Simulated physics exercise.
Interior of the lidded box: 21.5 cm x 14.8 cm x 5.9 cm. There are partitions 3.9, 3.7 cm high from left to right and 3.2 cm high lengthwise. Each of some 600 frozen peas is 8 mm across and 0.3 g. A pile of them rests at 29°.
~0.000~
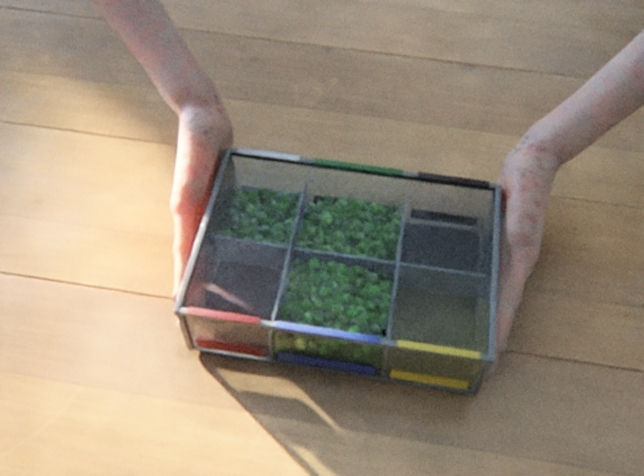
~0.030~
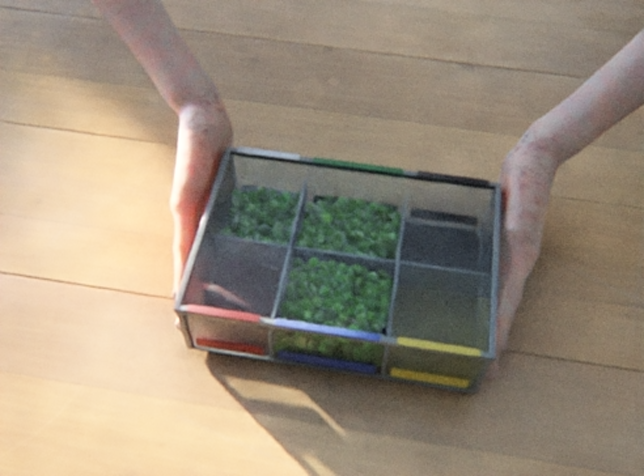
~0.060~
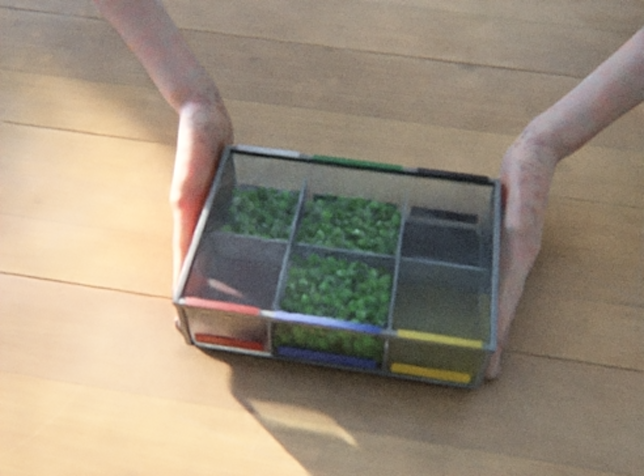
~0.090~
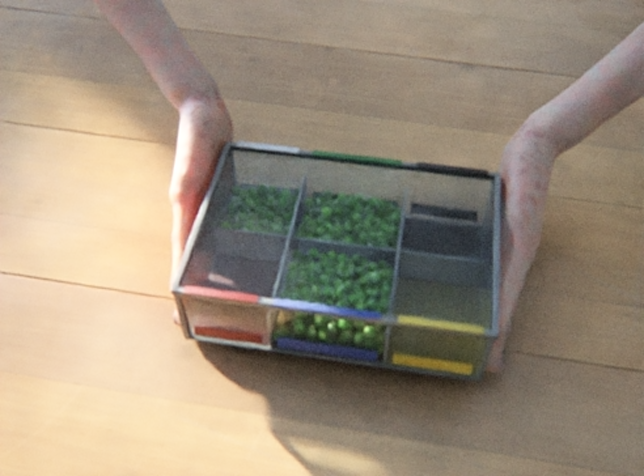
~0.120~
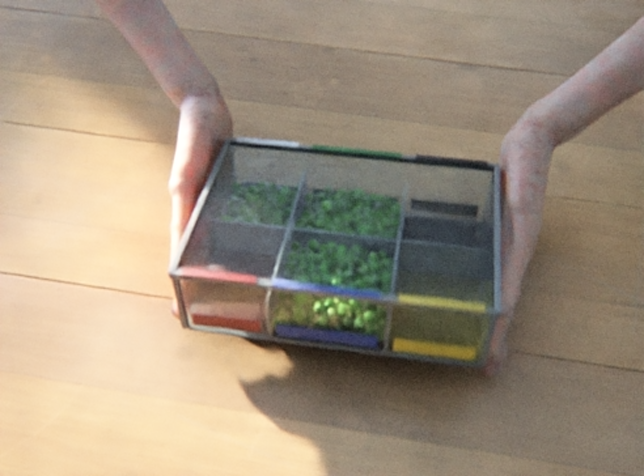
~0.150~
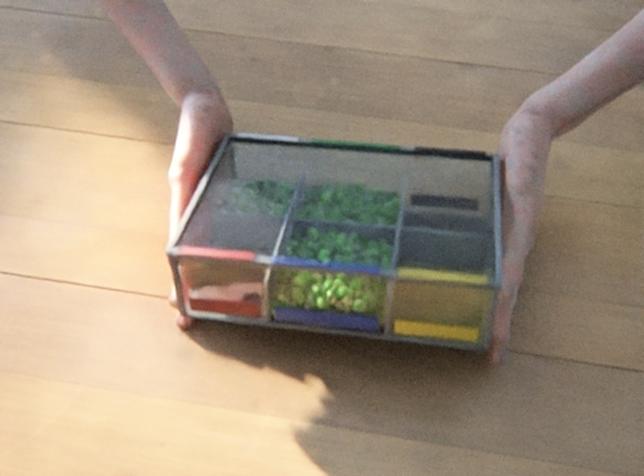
Two bare hands grip the left and right sides of a clear, lidded box above a sunlit wooden floor, seen from overhead at a slant. Inside its six compartments, green peas fill the back left, back middle and front middle, with red, blue and yellow strips along the front. The hands steadily tilt the box, raising its front edge slightly, while its shadow shifts below.
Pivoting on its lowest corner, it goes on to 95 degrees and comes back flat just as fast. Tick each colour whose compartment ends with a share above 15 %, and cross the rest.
Red: Cross. Blue: Cross. Green: Tick. Yellow: Cross. White: Tick. Black: Cross.
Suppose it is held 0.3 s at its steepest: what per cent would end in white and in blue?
Then white keeps 35% and blue keeps 5%.
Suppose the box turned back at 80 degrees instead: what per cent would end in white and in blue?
You'd see white with 30 % and blue with 15 %.
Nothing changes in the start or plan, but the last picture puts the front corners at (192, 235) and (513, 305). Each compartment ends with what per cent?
Final shares: Red 0%, blue 5%, green 45%, yellow 0%, white 20%, black 25%.
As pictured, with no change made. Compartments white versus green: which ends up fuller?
Green.
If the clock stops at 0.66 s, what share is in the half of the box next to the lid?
I'd say around 50 percent of the pieces.
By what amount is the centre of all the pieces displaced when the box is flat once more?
I'd say close to 3.5 cm in total.
After 0.66 s, tilt 95 degrees; blue 25 %, green 50 %, white 25 %.
Then, at 1.00 s, tilt 42 degrees; blue 5 %, green 55 %, white 35 %.
After 1.44 s, tilt 0 degrees; blue 5 %, green 55 %, white 35 %.
By 1.9 s all is still; red 0 %, blue 5 %, green 55 %, yellow 0 %, white 35 %, black 0 %.
